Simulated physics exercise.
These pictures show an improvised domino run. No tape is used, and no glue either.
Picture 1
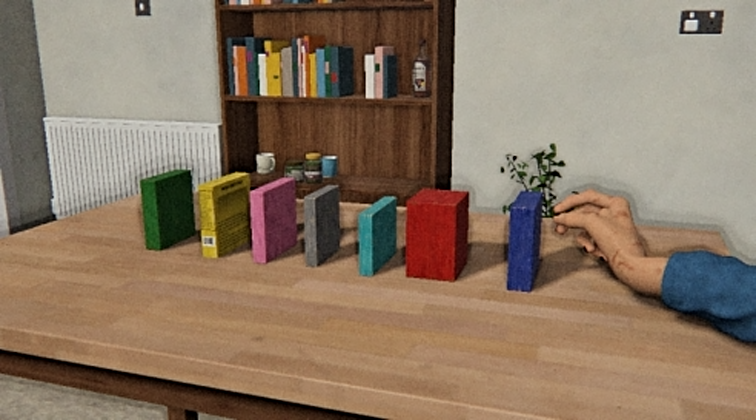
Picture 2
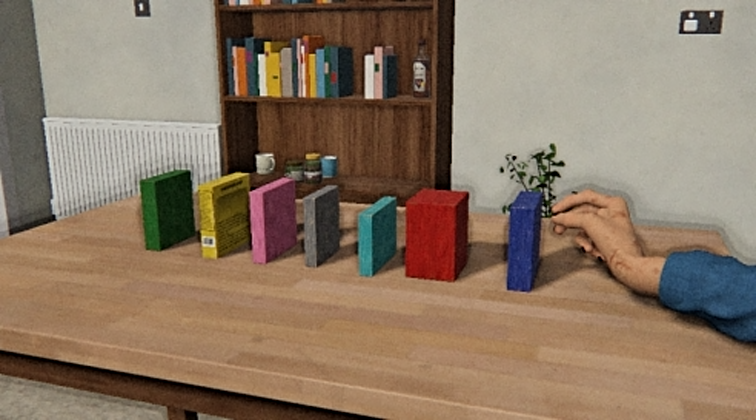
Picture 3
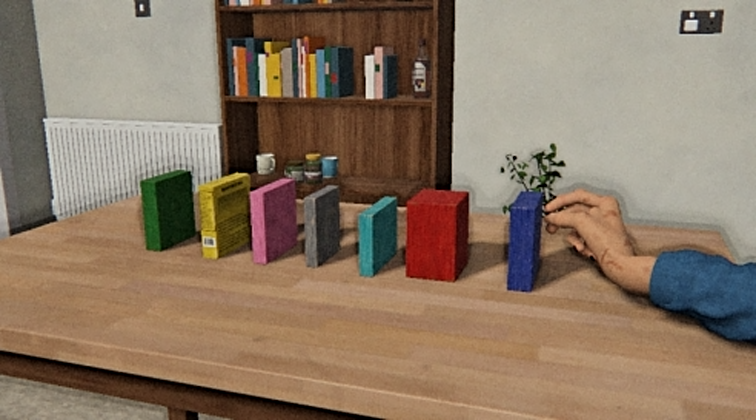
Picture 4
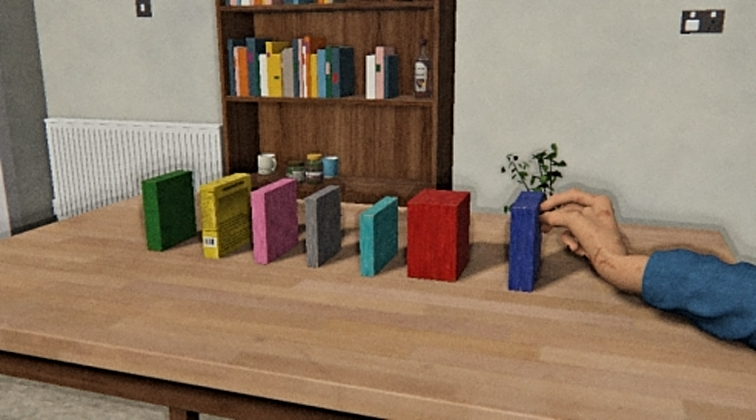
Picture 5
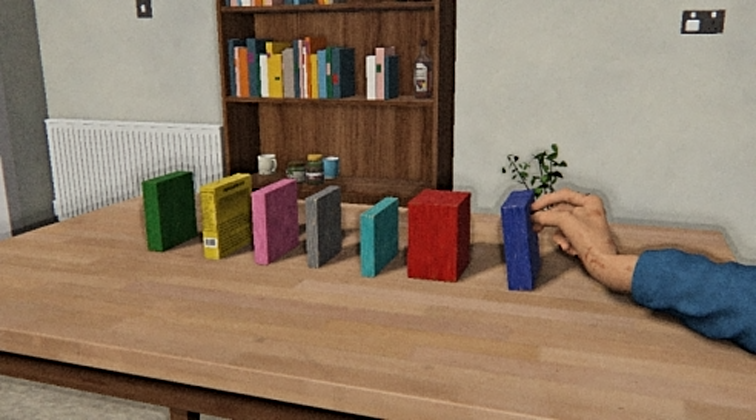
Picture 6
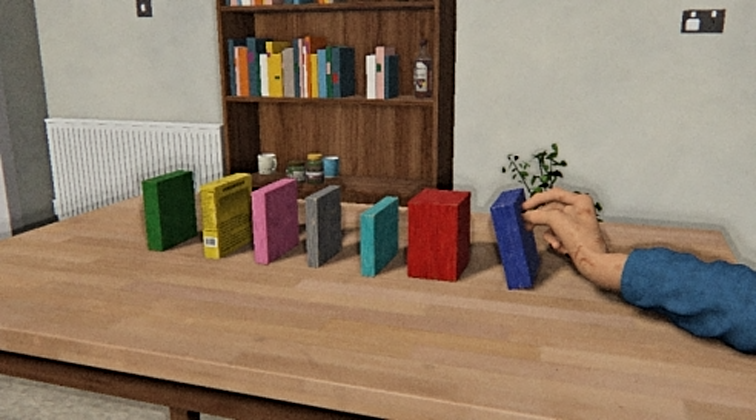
Hand reaching in from the right and tilting a blue board leftward beside a red block and five other upright pieces.
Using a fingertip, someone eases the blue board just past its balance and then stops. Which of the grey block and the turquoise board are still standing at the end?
My prediction: Grey block: Up, turquoise board: Up.
Then, 0.20 s later than the last frame, blue board 39° over.
Then, 1.20 s later than the last frame, grey block resting near (325, 226); turquoise board resting near (380, 235).
When it is over, all 5 as before. End places, in pixels of the last picture, grey block near (325, 226), turquoise board near (380, 235).
